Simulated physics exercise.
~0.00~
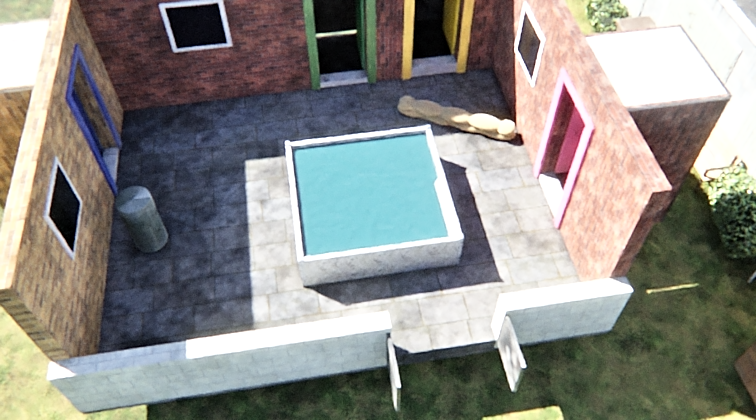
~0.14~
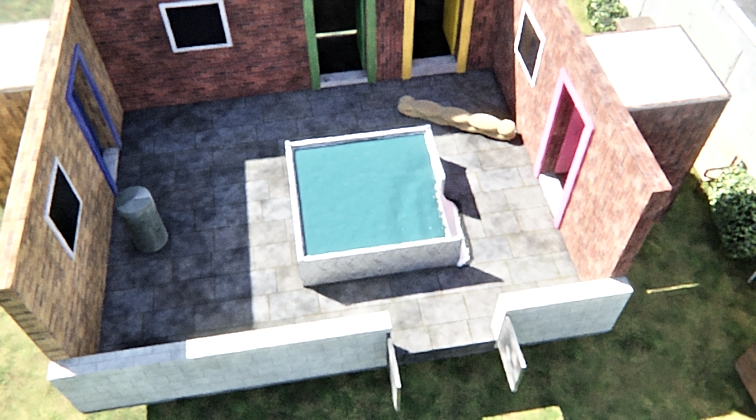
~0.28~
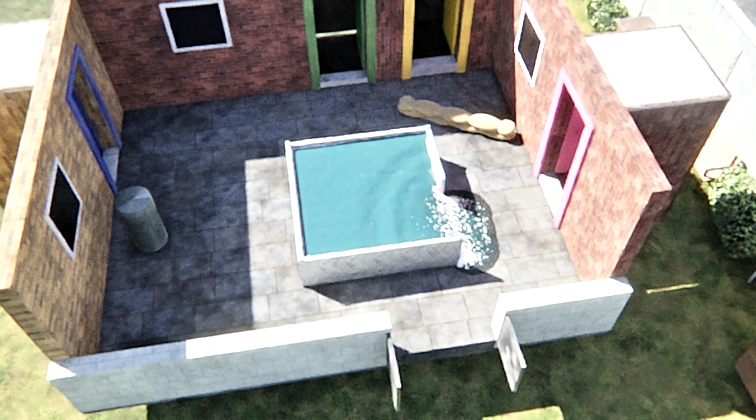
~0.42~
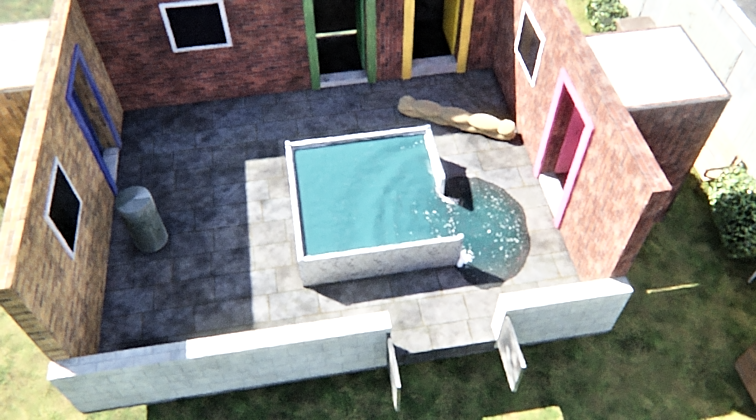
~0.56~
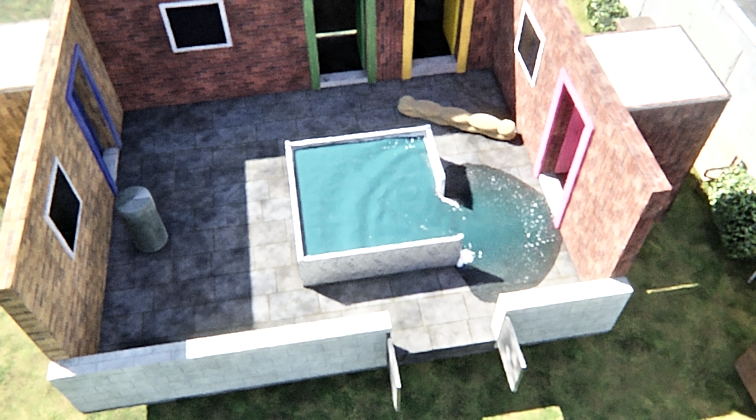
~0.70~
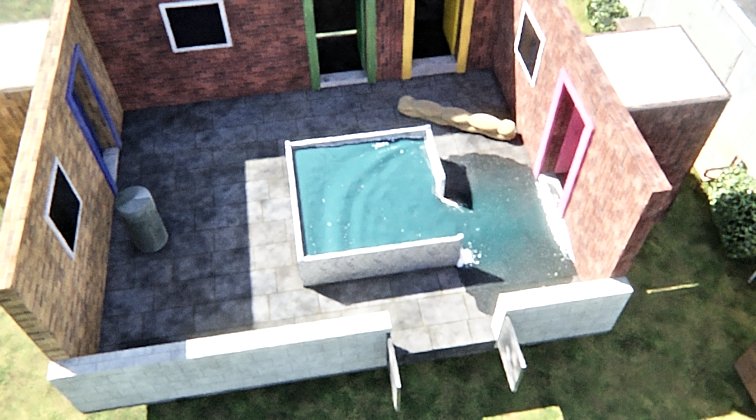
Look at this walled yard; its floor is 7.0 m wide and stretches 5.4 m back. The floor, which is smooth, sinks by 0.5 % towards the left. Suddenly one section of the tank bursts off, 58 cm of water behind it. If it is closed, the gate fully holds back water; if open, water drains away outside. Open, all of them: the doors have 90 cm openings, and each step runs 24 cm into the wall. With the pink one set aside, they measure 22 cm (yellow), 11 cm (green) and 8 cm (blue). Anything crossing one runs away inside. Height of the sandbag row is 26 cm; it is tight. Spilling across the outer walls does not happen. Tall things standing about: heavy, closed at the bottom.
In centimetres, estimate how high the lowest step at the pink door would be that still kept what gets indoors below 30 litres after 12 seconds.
It comes to roughly 28 cm.
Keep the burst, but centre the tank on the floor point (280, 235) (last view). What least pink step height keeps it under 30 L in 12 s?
Then about 18 centimetres at the least.
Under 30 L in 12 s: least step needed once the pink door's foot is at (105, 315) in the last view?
About 8.5 cm.
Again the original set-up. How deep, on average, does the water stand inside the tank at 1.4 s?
Averaged depth comes out at about 44 cm.
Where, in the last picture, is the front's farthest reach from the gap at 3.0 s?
Lab note: Front tip approx. (488, 74).
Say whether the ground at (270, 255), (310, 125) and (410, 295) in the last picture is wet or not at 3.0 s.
1: Unwetted; 2: Unwetted; 3: Awash.
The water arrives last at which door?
Coming last is the blue one.
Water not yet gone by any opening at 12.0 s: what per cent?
I'd say near 80 per cent is still there.
After 1.4 s water covers 15 % of the floor, deepest (44 cm) near (583, 310); 30 cm at the pink door, 49 litres in over its 13 cm step.
After 3.0 s water covers 30 % of the floor, deepest (31 cm) near (579, 299); 27 cm at the pink door, 210 litres in over its 13 cm step.
After 12.0 s water covers 95 % of the floor, deepest (11 cm) near (121, 138); 8 cm at the pink door, 315 litres in over its 13 cm step.
At the pink door as built, the water arrived by 0.7 s and peaked near 32 cm at 1.8 s.
With a step of 24 cm, 66 litres would have come in within the 12 s; with 32.5 cm, 6 litres. So under 30 litres takes about 28 cm.
